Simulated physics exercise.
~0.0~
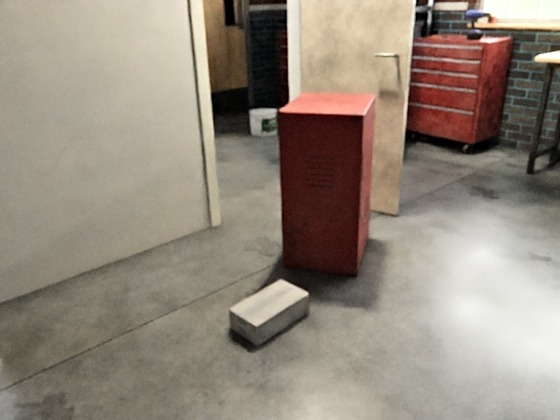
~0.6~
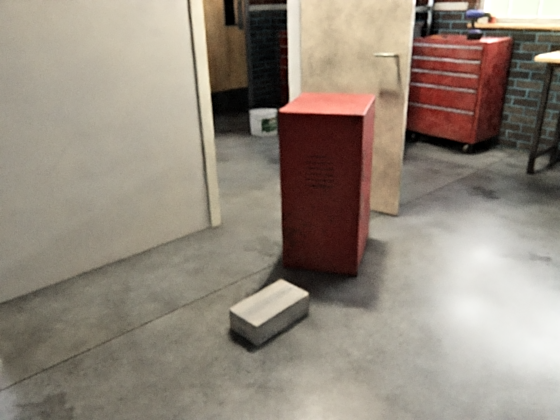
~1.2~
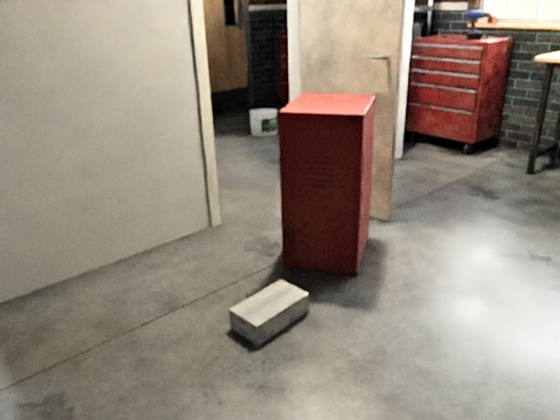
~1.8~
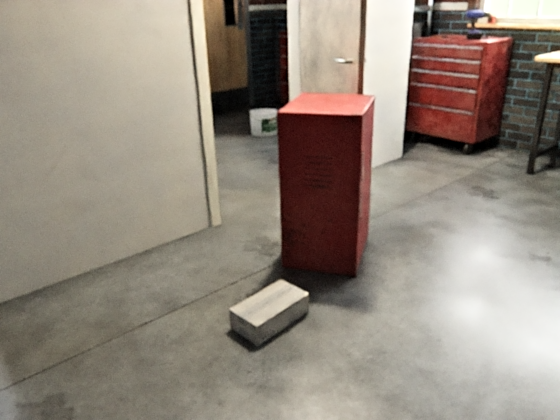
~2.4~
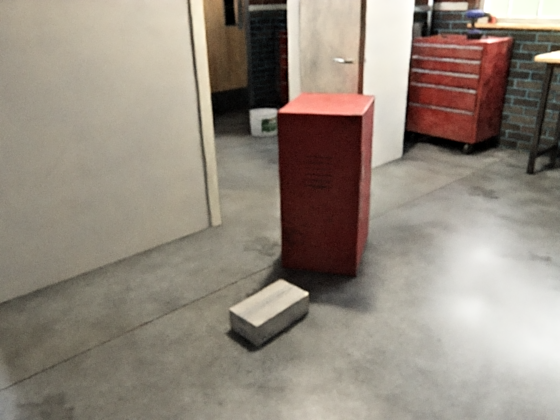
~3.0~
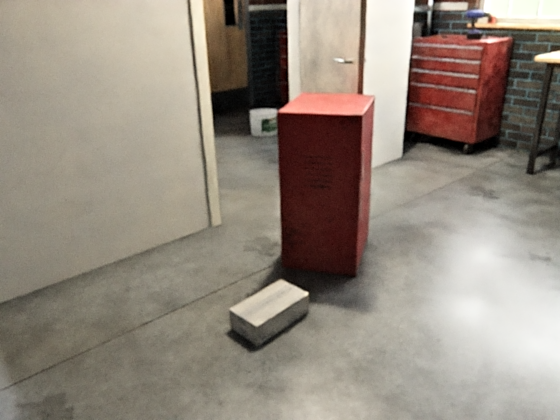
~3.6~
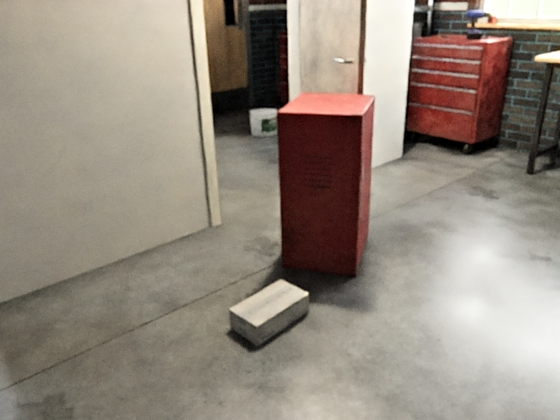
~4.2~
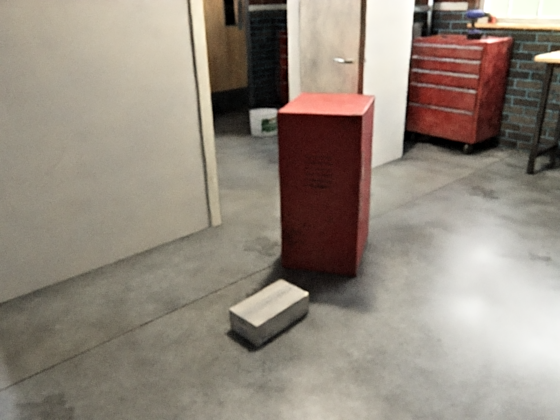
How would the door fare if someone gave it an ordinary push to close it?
It would not close fully, because its way is blocked.
Door swinging partway towards closed behind a red metal cabinet and a pale block on a workshop floor, then resting still half open.
